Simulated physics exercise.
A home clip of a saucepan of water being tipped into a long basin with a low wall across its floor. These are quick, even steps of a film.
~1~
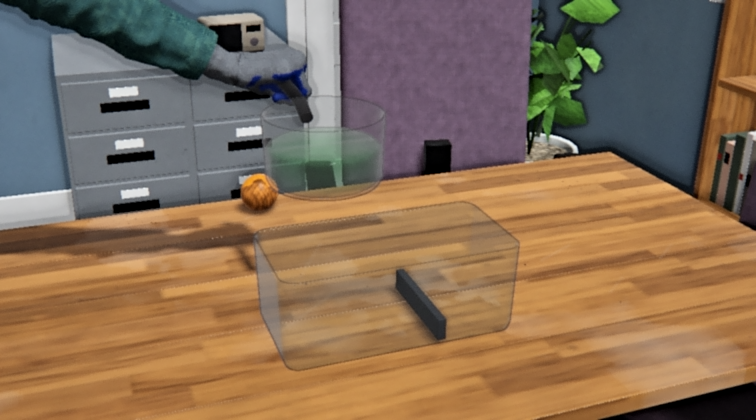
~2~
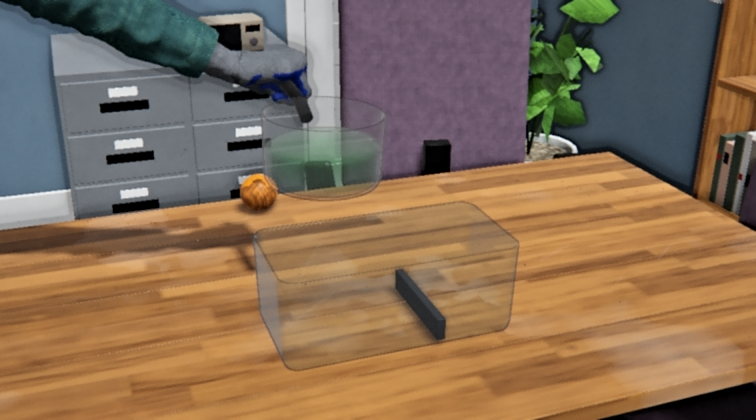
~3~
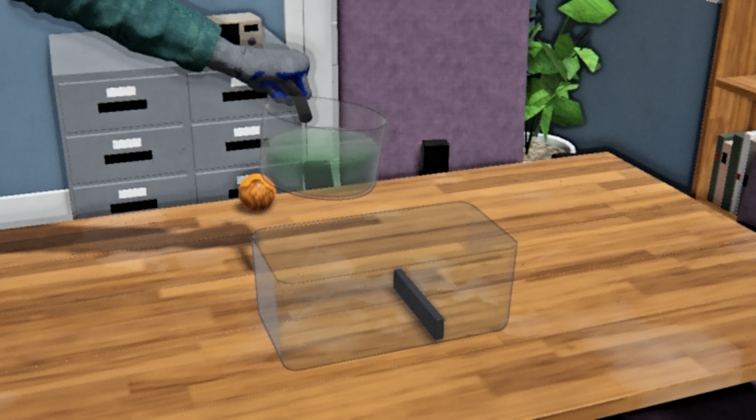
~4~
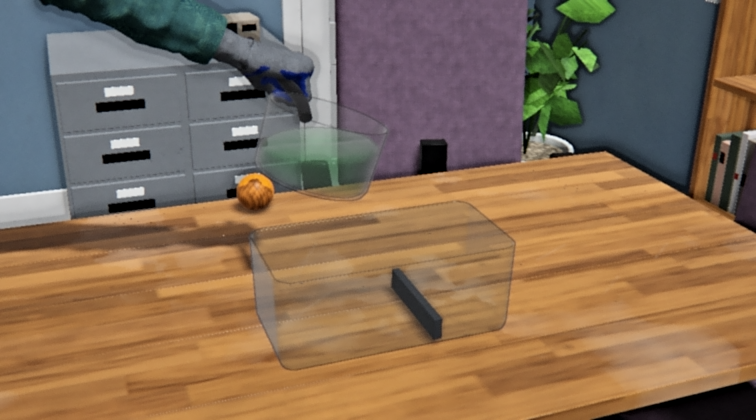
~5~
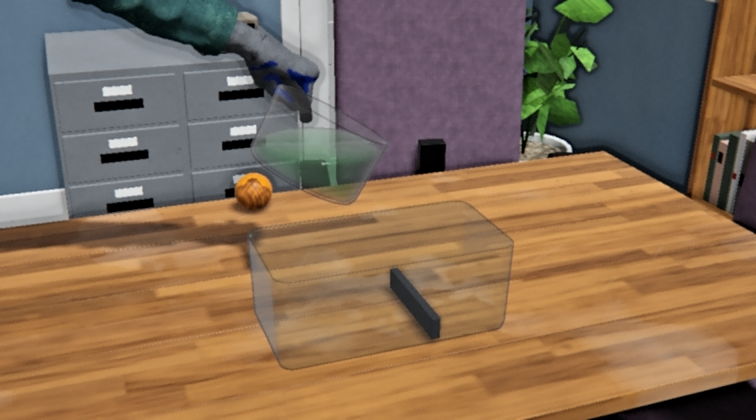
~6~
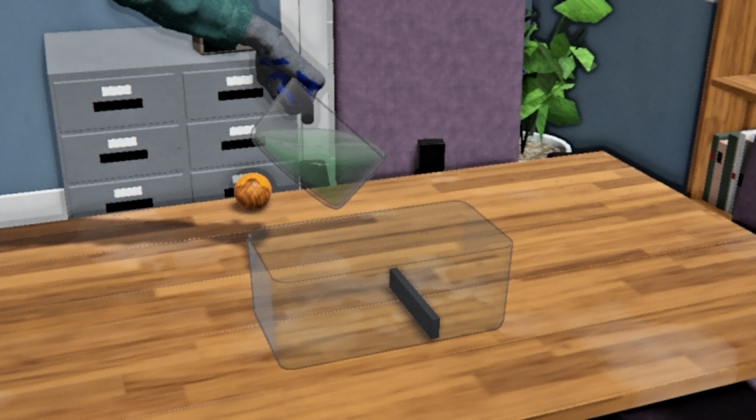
In the video, a gloved hand holds a clear container of green liquid above a long transparent basin with a low dark wall, then tilts it steadily to the right while an orange ball rests on the wooden table.
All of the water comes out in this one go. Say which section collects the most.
The left-hand part.
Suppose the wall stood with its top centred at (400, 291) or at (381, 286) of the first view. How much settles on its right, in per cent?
In turn 45 and 75 in a hundred.
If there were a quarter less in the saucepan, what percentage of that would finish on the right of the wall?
Near 15 %.
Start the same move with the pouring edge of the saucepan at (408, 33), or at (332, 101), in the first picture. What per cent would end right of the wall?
The first gives 55 %, the second 20 %.
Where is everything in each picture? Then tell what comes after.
Tilt 0°; pouring edge (381, 109); surface from (266, 149) to (377, 137); the long basin's rim runs from (266, 258) to (495, 224); the wall's top is at (420, 294), in the first picture.
Tilt 2°; pouring edge (381, 111); surface from (266, 149) to (376, 137), in the second picture.
Tilt 8°; pouring edge (382, 117); surface from (264, 148) to (375, 138), in the third picture.
Tilt 17°; pouring edge (383, 127); surface from (260, 147) to (374, 139), in the fourth picture.
Tilt 30°; pouring edge (382, 140); surface from (254, 144) to (375, 140), in the fifth picture.
Tilt 44°; pouring edge (379, 156); surface from (255, 137) to (375, 144); 1 per cent is over the edge, in the sixth picture.
A moment on, the tilt is 109° and 23 per cent is still to pour, 29 is left of the wall and 11 right of it.
Next, the tilt is 116° and 3 per cent is still to pour, 68 is left of the wall and 22 right of it.
Then the tilt is 116° and 0 per cent is still to pour, 71 is left of the wall and 25 right of it.
Later the tilt is 116° and 0 per cent is still to pour, 71 is left of the wall and 26 right of it.
At rest 71 per cent lies left of the wall, 26 right of it and 3 outside.
